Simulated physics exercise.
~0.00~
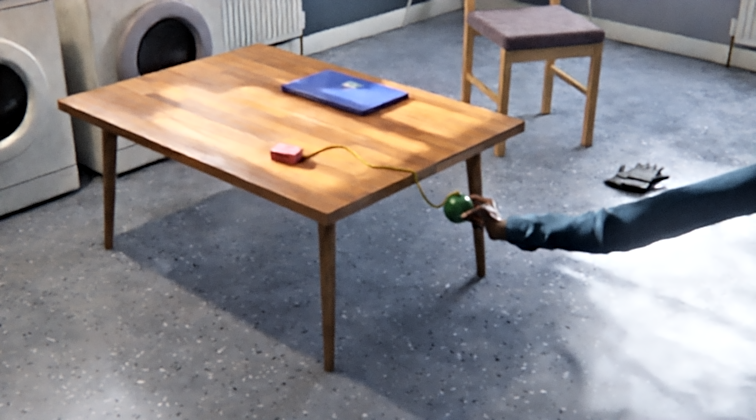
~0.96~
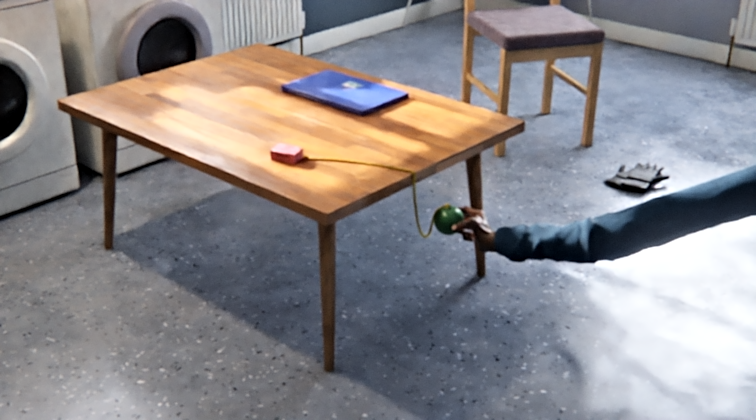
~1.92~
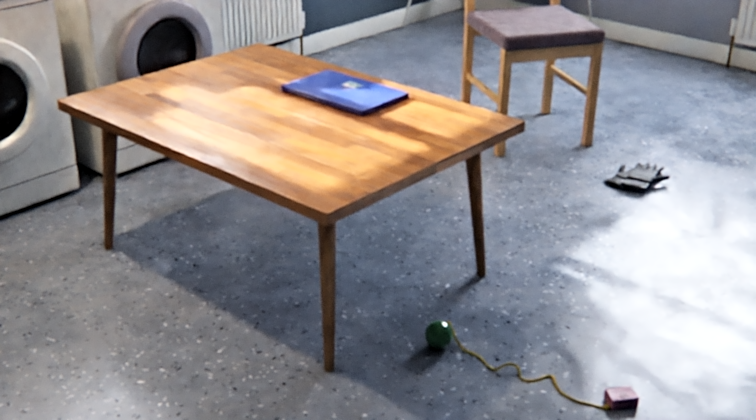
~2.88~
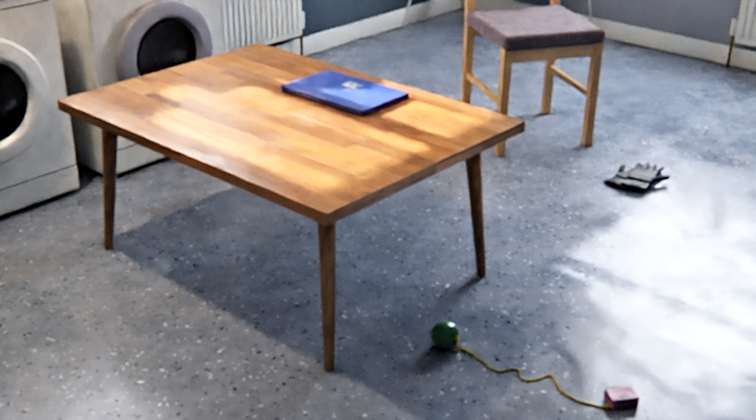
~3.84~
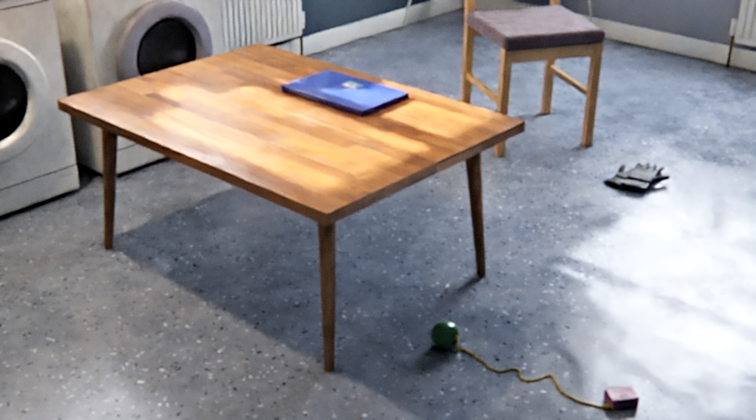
In a room with a speckled grey floor and washing machines along the left, a wooden table holds a closed blue laptop and a small pink box. A yellow string runs from the box over the table's edge to a round green object, held by a hand reaching in from the right. The hand shifts slightly left and down, and the string hangs in a loop. Then the hand is gone, and both the green object and the box are on the floor, still joined by the string. The green object shifts slightly right and rests, while the laptop remains on the table.
